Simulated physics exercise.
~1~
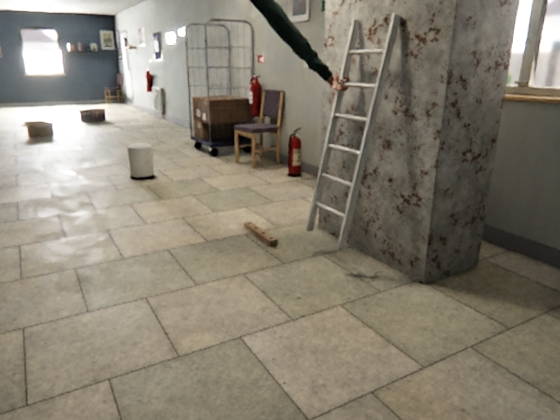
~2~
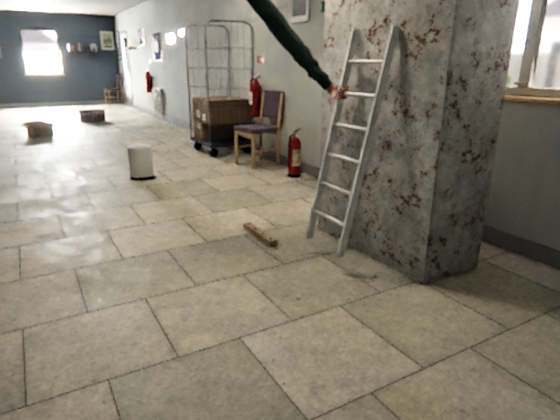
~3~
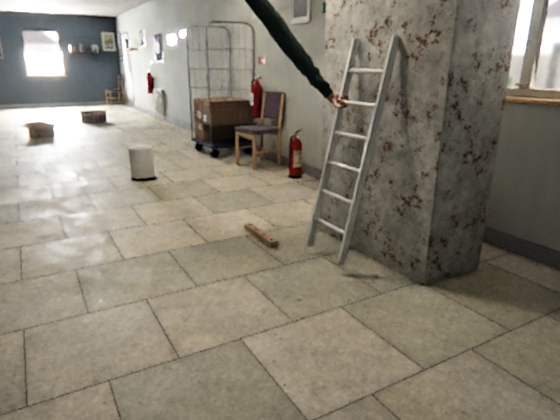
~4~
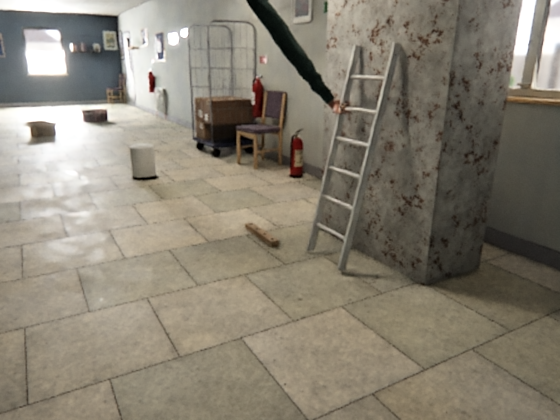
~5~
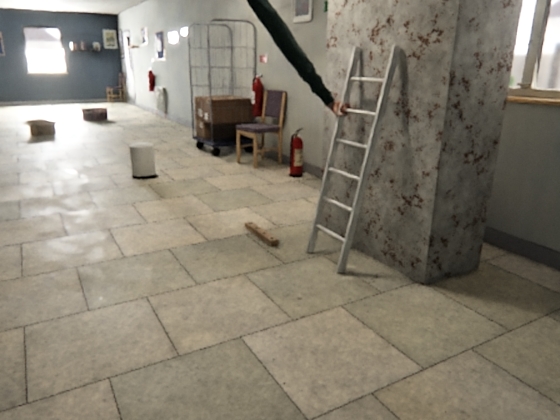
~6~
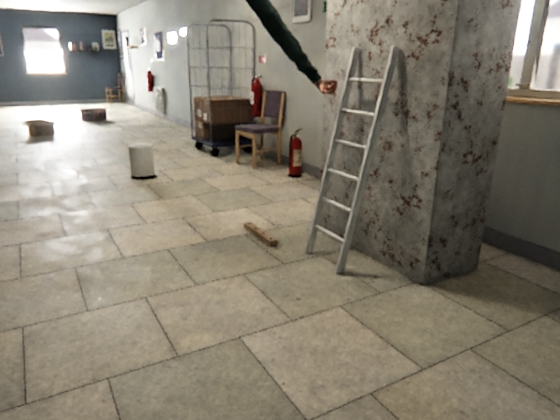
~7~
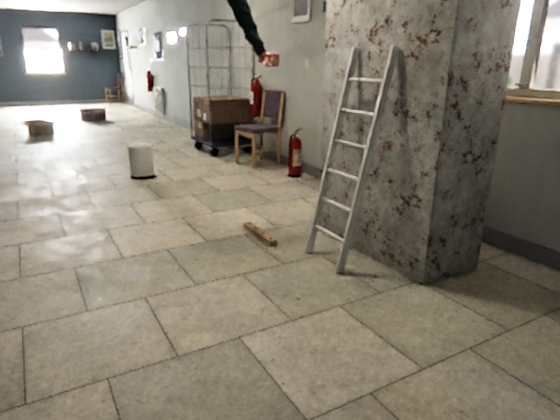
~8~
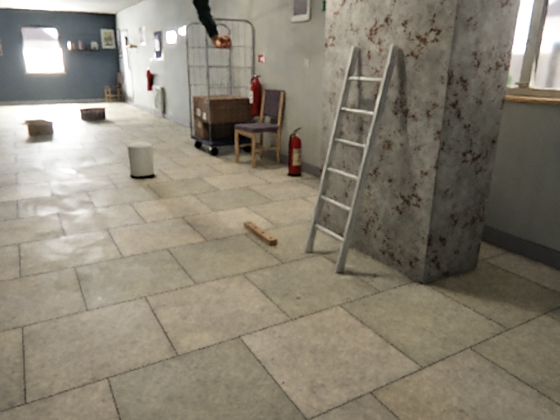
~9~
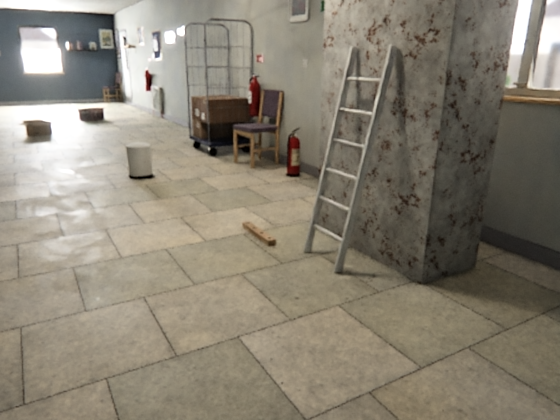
A hand lowers a white ladder against the patterned pillar, lets go, and it stays leaning.
